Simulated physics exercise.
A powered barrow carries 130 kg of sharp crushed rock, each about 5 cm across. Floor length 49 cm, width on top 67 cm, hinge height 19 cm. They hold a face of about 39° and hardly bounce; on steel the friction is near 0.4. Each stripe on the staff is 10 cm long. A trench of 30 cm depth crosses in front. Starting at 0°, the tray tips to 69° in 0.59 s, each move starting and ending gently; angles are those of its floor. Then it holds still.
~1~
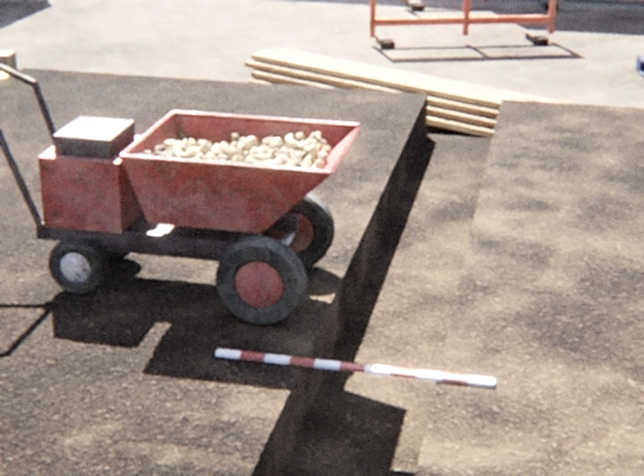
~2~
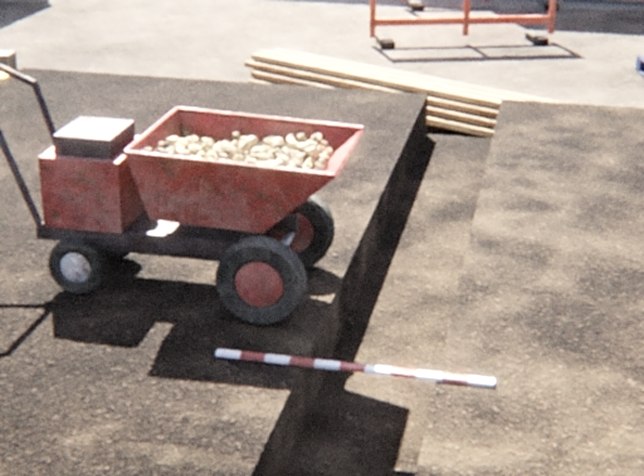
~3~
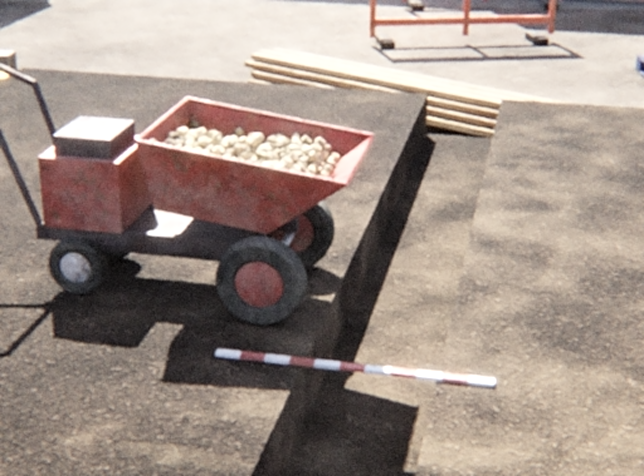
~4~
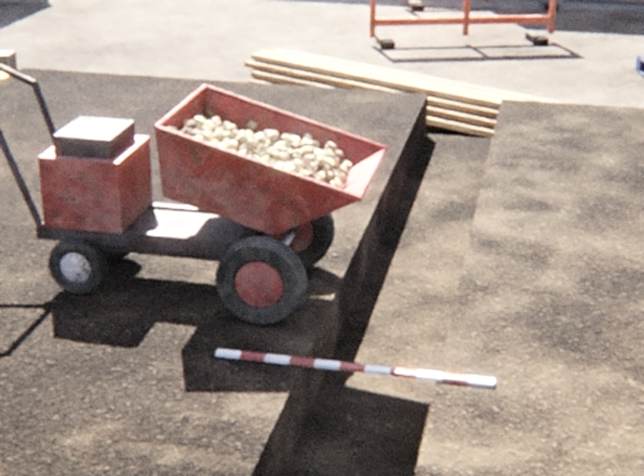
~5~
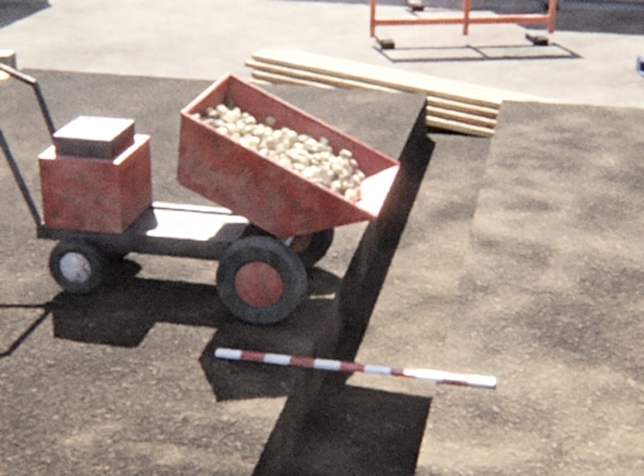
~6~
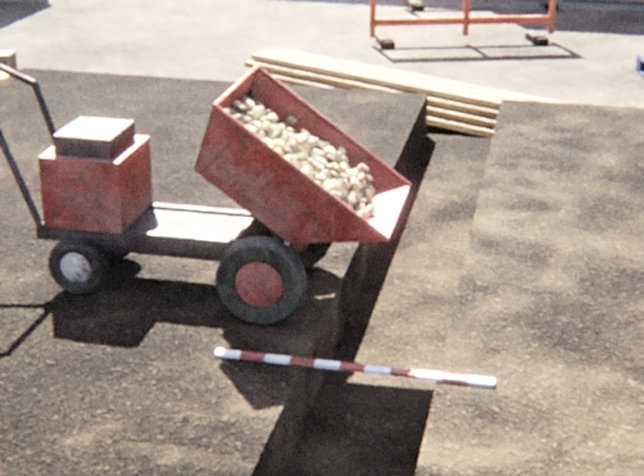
Red tray of pale stones on a small wheeled barrow tilting steadily forward to the right, beside a trench and striped staff.
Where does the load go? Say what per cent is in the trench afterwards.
Roughly 69 per cent ends in the trench.
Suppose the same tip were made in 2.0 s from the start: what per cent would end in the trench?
Then about 90 per cent.
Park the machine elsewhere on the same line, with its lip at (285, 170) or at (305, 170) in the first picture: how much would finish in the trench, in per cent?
Near 100 per cent from the first place, 90 from the second.
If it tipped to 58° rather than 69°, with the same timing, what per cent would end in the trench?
In that case some 35 per cent.
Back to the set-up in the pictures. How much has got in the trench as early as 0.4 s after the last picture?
About 15 per cent by then.
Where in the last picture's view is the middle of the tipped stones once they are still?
Around (434, 348).
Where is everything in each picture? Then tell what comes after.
The tray is at 0°, its lip at (330, 173); the top of the load is at (292, 145), in the first frame.
Lip at (335, 176), floor tilted 2°, highest stones at (259, 145), in the second frame.
The tray is at 7°, its lip at (346, 185); the top of the load is at (208, 137), in the third frame.
Lip at (361, 199), floor tilted 15°, highest stones at (205, 124), in the fourth frame.
Lip at (376, 218), floor tilted 25°, highest stones at (225, 113), in the fifth frame.
The tray is at 35°, its lip at (388, 240); the top of the load is at (250, 107), in the sixth frame.
Then, 0.1 s after the last picture the floor is at 58°, 100 % in the tray; the foremost stones are at (394, 239).
Then, 0.4 s after the last picture the floor is at 69°, 83 % in the tray, 15 % in the trench, 3 % past the trench; the foremost stones are at (467, 316).
Then, 0.7 s after the last picture the floor is at 69°, 25 % in the tray, 45 % in the trench, 30 % past the trench; the foremost stones are at (629, 328).
Then, 2.7 s after the last picture the floor is at 69°, 0 % in the tray, 69 % in the trench, 31 % past the trench; the foremost stones are past the picture's edge.
